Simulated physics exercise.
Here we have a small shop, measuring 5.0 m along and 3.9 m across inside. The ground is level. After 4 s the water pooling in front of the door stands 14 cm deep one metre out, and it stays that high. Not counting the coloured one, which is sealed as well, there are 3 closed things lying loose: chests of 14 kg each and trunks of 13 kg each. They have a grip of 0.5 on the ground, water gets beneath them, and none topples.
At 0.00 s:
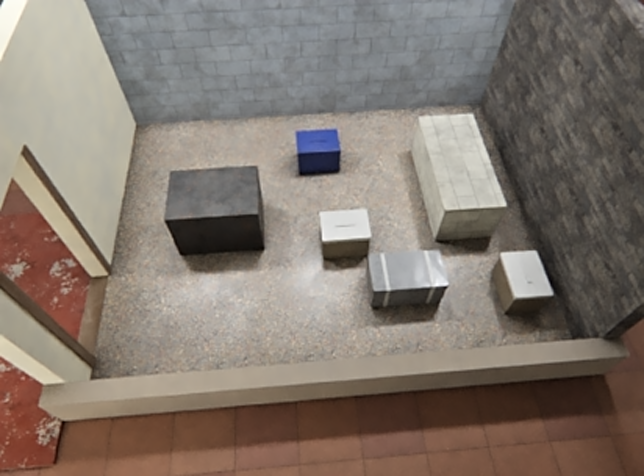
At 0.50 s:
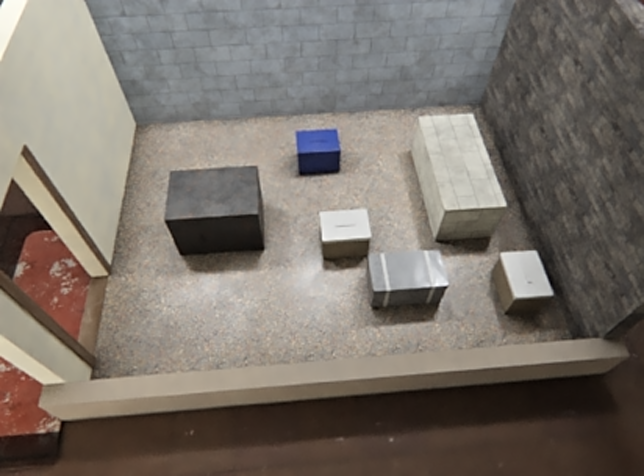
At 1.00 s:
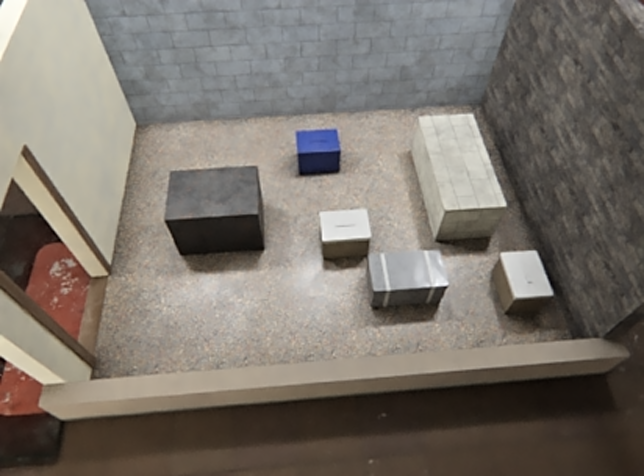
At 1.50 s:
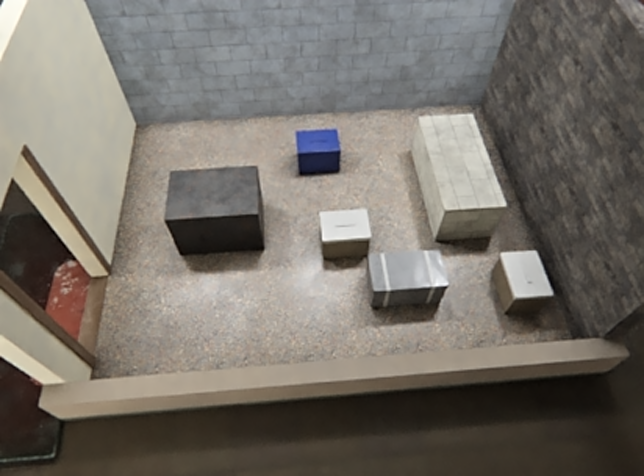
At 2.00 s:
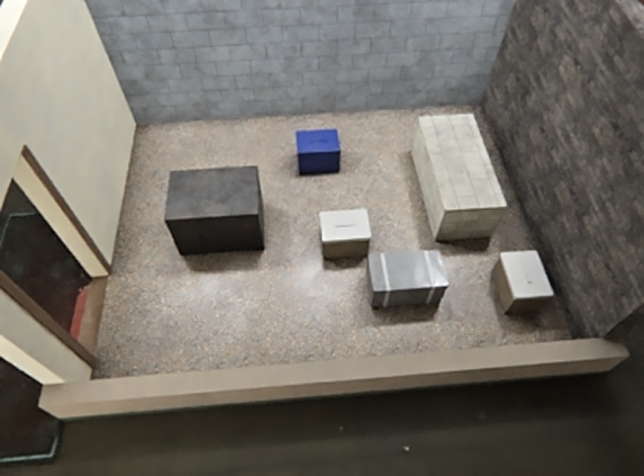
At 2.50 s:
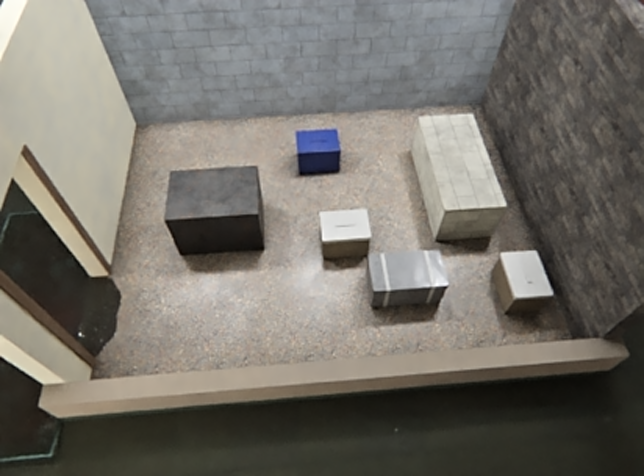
Small walled shop seen from above, dark water spreading over the red floor outside and reaching the left doorway, chests staying still.
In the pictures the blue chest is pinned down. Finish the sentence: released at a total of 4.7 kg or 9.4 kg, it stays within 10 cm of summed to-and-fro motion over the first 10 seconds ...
... with the lower total already.
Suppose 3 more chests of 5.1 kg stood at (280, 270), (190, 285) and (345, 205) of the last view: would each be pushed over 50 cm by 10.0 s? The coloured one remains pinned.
Result, in order - exceeds it; exceeds it; falls shy.
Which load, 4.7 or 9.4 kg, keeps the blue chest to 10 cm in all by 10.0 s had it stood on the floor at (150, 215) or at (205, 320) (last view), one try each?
One by one: The small mass suffices; neither mass suffices.
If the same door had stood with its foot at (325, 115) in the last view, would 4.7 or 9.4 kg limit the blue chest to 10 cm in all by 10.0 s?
Okay, so both masses fail.
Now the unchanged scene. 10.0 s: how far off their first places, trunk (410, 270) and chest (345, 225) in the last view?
They've ended up 20 cm and 0 cm away, in that order.
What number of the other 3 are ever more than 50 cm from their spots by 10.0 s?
The number is 0.
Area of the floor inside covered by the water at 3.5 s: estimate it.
I'd estimate close to 1.5 m2.
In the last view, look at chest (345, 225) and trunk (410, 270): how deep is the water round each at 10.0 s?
I'd estimate 4 cm for the first and 5 cm for the second.
After 3.5 s the blue chest would be 0 cm from its start with 4.7 kg and 0 cm from its start with 9.4 kg; 0 cm of water round it then.
After 4.5 s the blue chest would be 0 cm from its start with 4.7 kg and 0 cm from its start with 9.4 kg; 0 cm of water round it then.
After 7.0 s the blue chest would be 0 cm from its start with 4.7 kg and 0 cm from its start with 9.4 kg; 1 cm of water round it then.
After 10.0 s the blue chest would be 0 cm from its start with 4.7 kg and 0 cm from its start with 9.4 kg; 1 cm of water round it then.
